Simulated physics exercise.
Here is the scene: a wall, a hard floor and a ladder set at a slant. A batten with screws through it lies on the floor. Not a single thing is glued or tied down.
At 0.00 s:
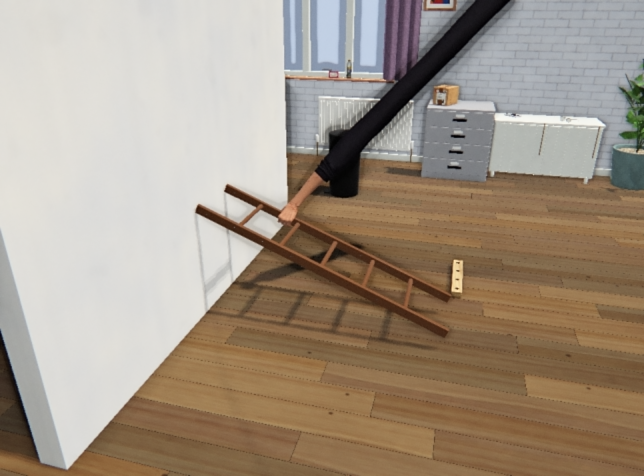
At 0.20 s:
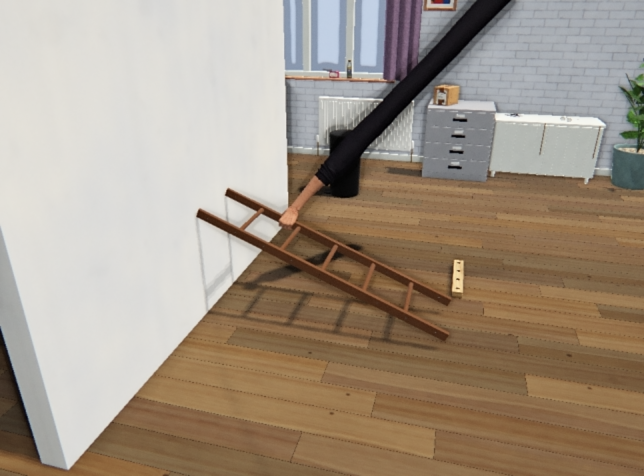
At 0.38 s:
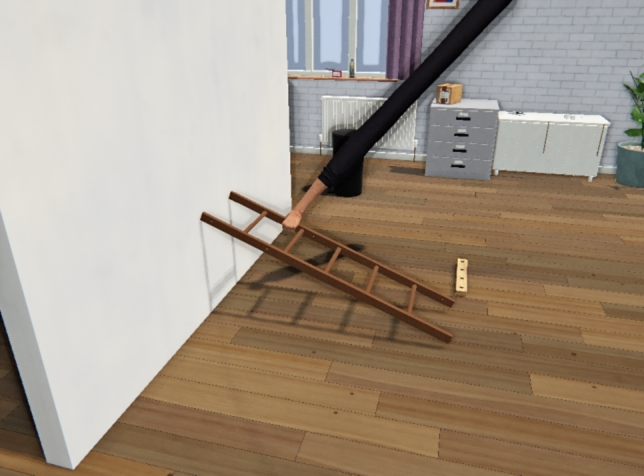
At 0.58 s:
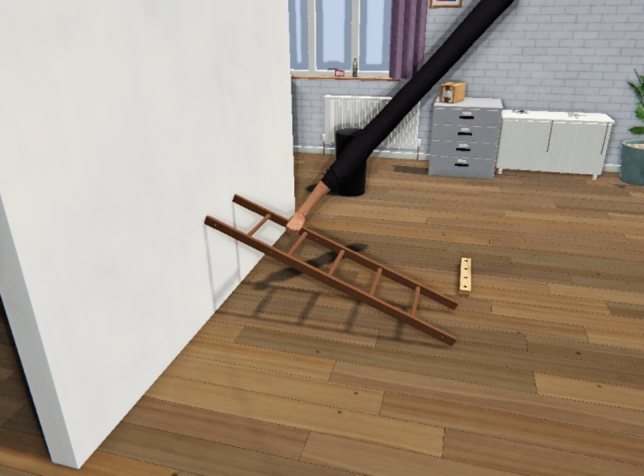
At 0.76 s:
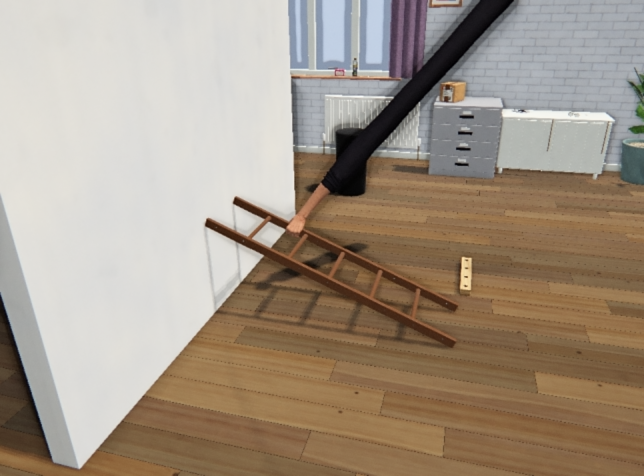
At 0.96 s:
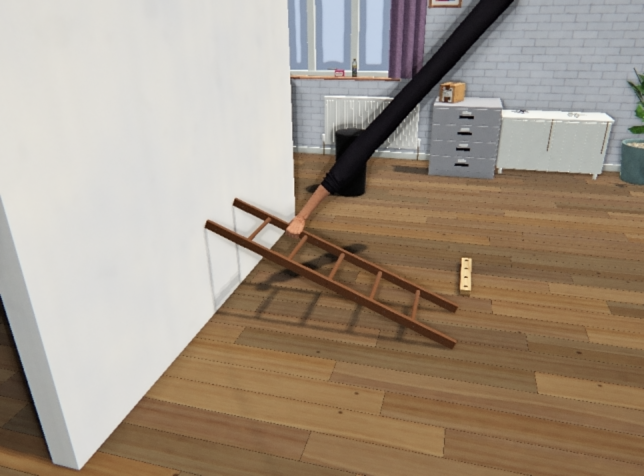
A black-sleeved arm gripping a brown wooden ladder slanted beside a white wall, barely shifting it above the wooden floor.
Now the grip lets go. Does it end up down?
Yes, it ends up down.
After 1.16 s, brown ladder turned 6° from its first pose near (339, 279).
After 1.26 s, brown ladder turned 15° from its first pose near (345, 297).
After 1.34 s, brown ladder turned 22° from its first pose near (347, 310).
In the end (2.2 s), the brown ladder slips down, near (347, 311).
